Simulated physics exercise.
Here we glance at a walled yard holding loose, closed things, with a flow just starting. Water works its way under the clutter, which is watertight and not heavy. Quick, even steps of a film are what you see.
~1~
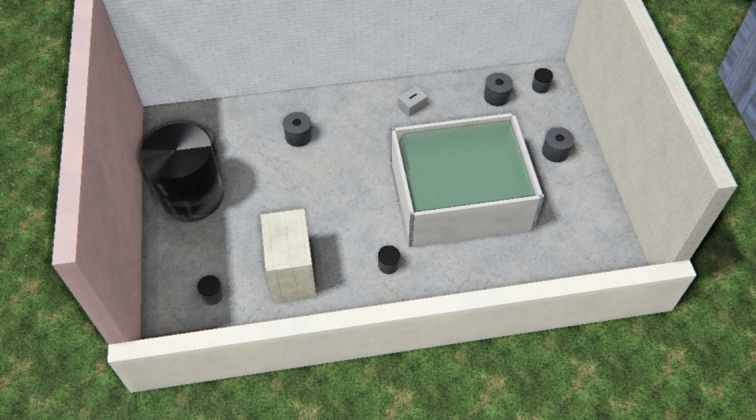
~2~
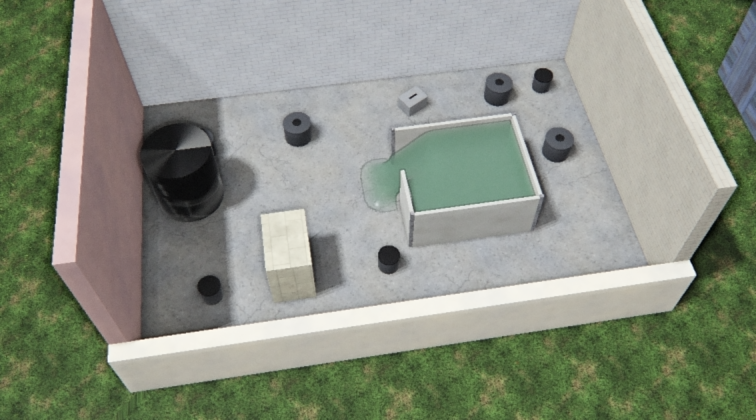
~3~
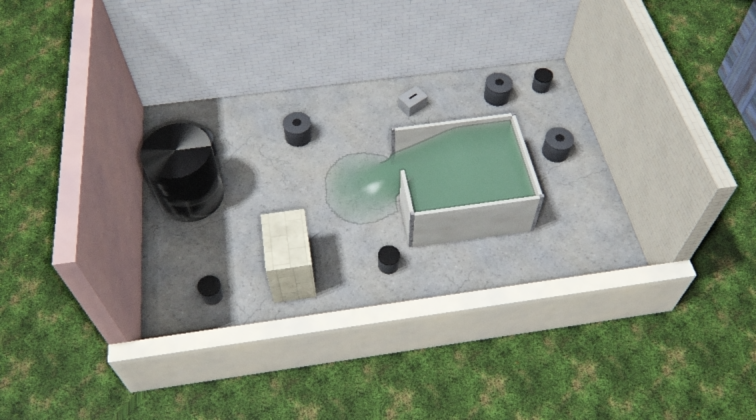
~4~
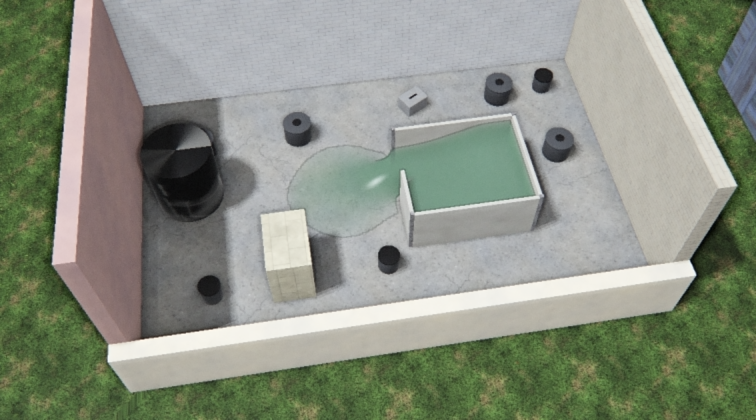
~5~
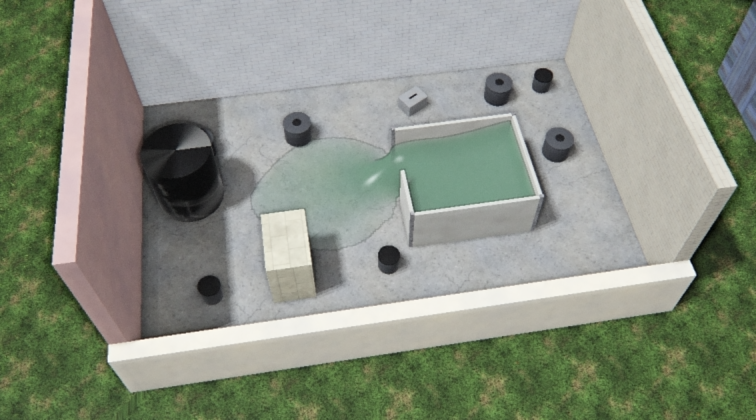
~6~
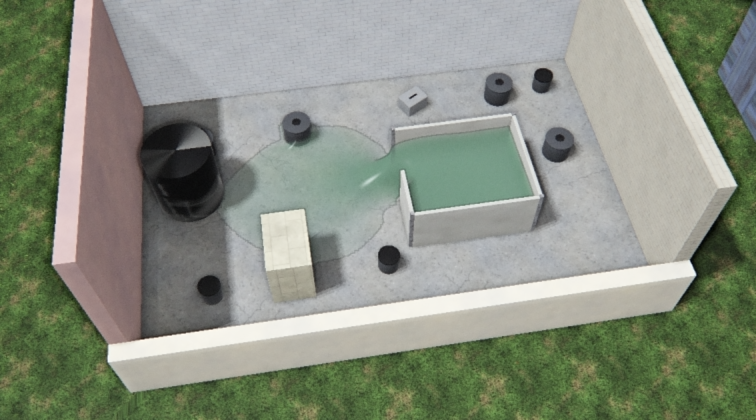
A walled yard with a grey floor, grass outside it, is seen from above by a still camera. A pale open tub of green water sits right of centre, with a large black drum at left, a cream block at front, and small dark cylinders and a little grey box around. Water pours from the tub's left side and spreads leftward in a thinning sheet around the block, while the objects stay put.
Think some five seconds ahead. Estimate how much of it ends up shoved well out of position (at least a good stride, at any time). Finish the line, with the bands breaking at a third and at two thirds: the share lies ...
The share lies below a third.
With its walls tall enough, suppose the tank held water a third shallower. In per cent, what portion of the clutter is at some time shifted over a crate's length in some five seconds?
20 % or so.
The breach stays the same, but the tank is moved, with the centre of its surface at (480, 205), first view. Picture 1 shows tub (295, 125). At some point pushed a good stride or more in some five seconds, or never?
Short version: Went the distance.
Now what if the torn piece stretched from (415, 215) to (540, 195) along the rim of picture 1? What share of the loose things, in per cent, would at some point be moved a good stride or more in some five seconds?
Roughly 80 %.
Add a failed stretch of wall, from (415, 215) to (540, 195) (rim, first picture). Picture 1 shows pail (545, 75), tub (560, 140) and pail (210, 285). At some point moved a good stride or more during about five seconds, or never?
One after another: Goes the distance, then goes the distance, then never gets that far.
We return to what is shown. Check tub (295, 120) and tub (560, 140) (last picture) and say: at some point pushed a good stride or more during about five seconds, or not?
The first one covered that distance and the second one stopped shy.
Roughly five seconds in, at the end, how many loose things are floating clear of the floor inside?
Tally: 2.
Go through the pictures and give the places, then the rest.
A tub at (297, 123) rests on the ground; a pail at (544, 75), on the bottom; 0 of 8 have shifted, in the first picture.
A tub at (297, 123), on the bottom; a pail at (544, 75) rests on the ground; 0 of 8 have shifted, in the second picture.
A tub at (297, 123), on the bottom; a pail at (544, 75), on the bottom; 0 of 8 have shifted, in the third picture.
A tub at (297, 123), on the bottom; a pail at (544, 75) rests on the ground; 0 of 8 have shifted, in the fourth picture.
A tub at (297, 123) rests on the ground; a pail at (544, 75) rests on the ground; 0 of 8 have shifted, in the fifth picture.
A tub at (296, 122), on the bottom; a pail at (544, 75), on the bottom; 0 of 8 have shifted, in the sixth picture.
A moment on, 1 of 8 are well off their spots; 0 afloat.
Next, 2 of 8 are well off their spots; 2 afloat.
Later, 2 of 8 are well off their spots; 2 afloat.
In the end, 1 of 8 are well off their spots, and 2 have been at some point; 2 afloat.
